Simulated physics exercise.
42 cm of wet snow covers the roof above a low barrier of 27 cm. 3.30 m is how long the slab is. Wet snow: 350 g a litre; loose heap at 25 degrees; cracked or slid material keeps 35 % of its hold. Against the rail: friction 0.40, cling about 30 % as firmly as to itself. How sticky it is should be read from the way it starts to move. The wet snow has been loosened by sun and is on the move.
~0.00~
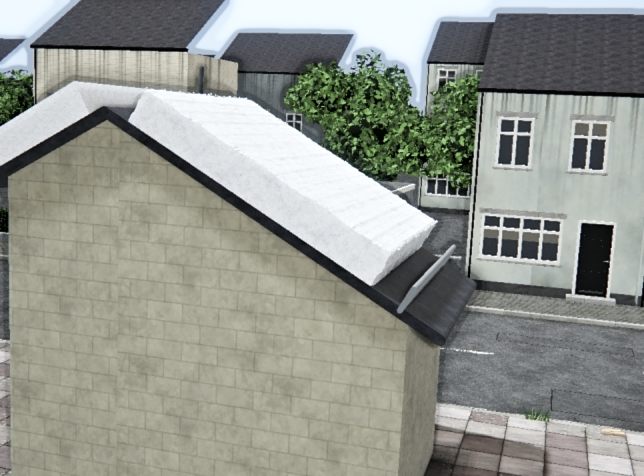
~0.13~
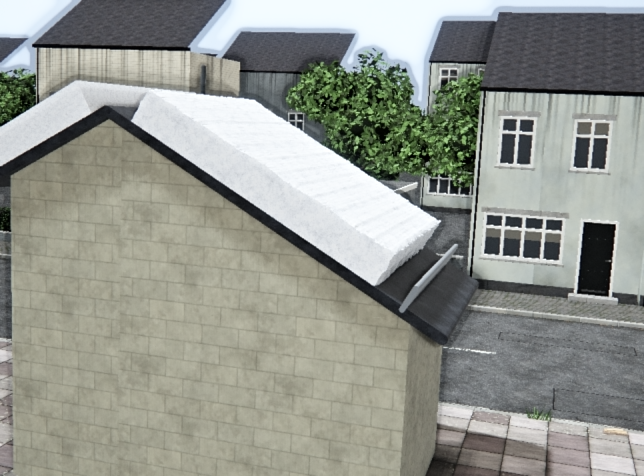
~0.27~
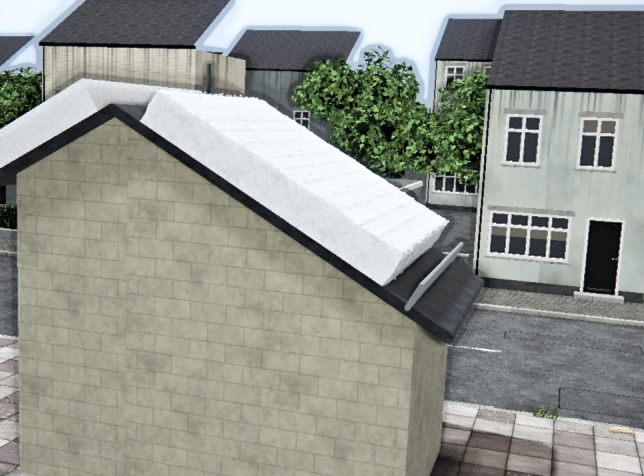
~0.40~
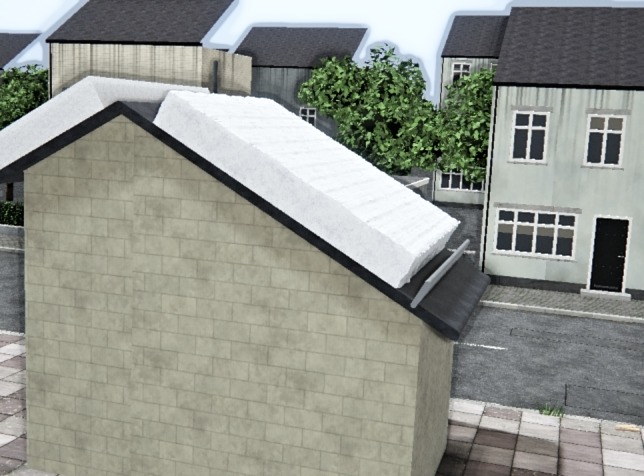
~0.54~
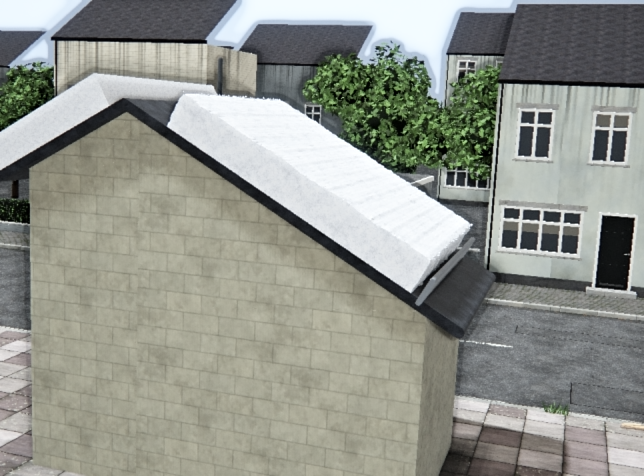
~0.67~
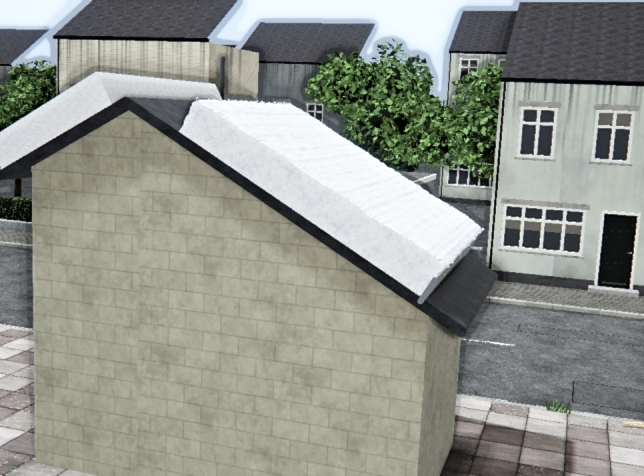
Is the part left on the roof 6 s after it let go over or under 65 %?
My answer: The share is in excess of 65 %.
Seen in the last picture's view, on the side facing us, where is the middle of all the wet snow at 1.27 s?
Near face, approx. (342, 216).
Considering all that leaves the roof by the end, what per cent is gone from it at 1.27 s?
It comes to around 10 %.
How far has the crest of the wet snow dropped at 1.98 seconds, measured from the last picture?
Measured change: Some 0.3 m.
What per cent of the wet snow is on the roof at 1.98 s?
I'd say close to 90 in a hundred.
By 1.27 s, 99 % of the snow is on the roof.
By 1.98 s, 90 % of the snow is on the roof.
By 2.69 s, 88 % of the snow is on the roof.
By 3.40 s, 87 % of the snow is on the roof.
By 6.00 s, at the end, 87 % of the snow is on the roof.
